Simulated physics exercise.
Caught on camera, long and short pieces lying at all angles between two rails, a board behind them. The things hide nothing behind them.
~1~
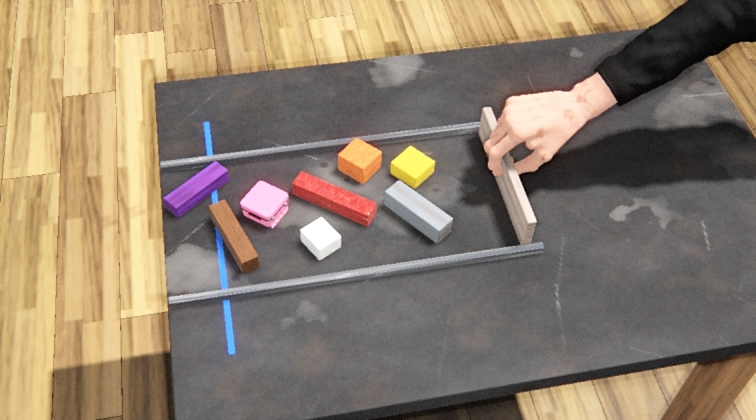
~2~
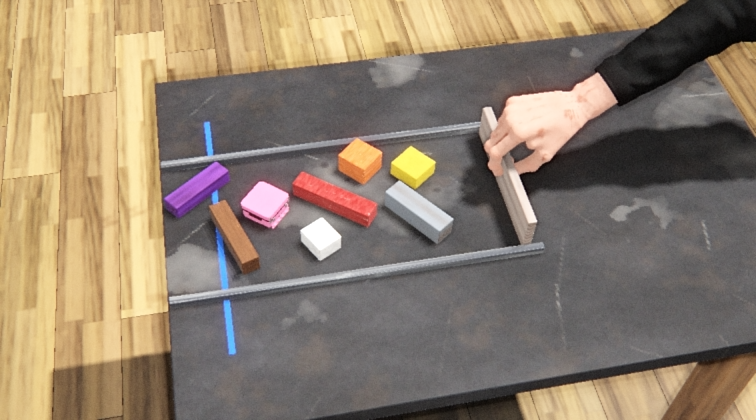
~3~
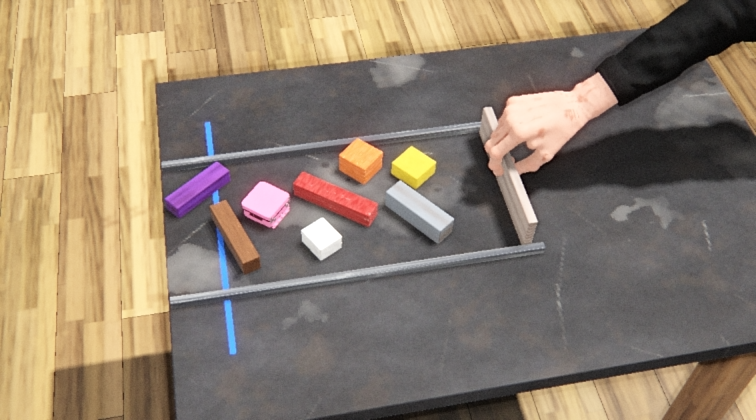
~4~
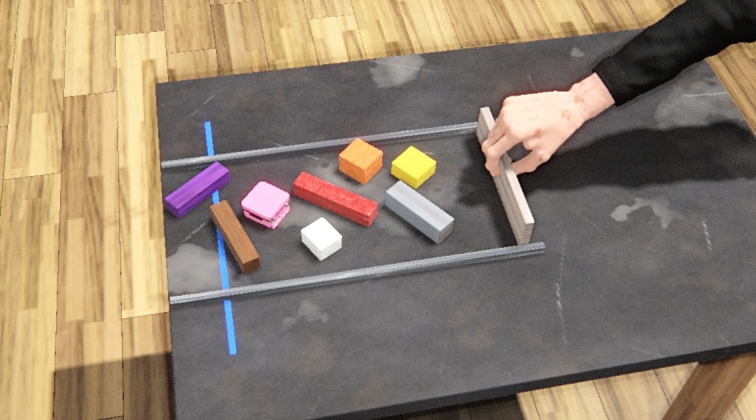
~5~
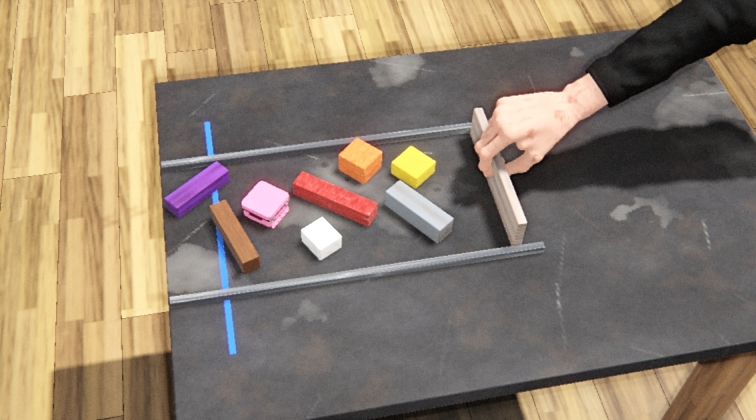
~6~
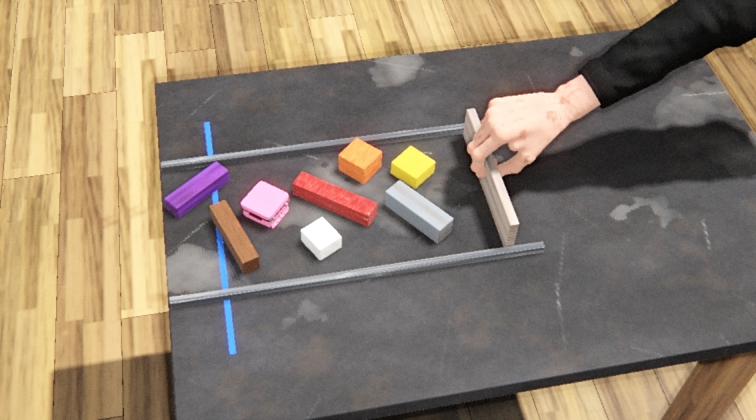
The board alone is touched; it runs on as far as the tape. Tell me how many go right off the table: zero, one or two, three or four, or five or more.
Most likely the ones that land below will number more than a pair, under five.
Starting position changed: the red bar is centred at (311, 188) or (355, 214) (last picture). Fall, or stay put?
In order, hangs on; hangs on.
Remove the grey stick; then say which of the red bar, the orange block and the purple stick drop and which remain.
As for the red bar, it is retained; the orange block is retained; the purple stick is not retained.
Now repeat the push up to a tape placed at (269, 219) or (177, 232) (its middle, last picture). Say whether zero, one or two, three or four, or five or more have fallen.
First tape: Zero; second tape: At least five.
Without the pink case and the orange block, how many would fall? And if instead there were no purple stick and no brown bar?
In the first try 2, in the other 1.
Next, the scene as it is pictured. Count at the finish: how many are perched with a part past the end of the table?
The overhang total is 3.
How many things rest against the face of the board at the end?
Count recorded: 2.
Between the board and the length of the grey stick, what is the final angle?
The angle is about 0 degrees.
Soon after, none off yet; purple stick at rest near (198, 189); brown bar at rest near (234, 237); pink case at rest near (266, 206).
After that, none off yet; purple stick at rest near (198, 189); brown bar displaced a little near (212, 245); pink case displaced about its own width near (223, 214).
In the end, the number that fall off is three or four; gone, pink case, brown bar and purple stick.
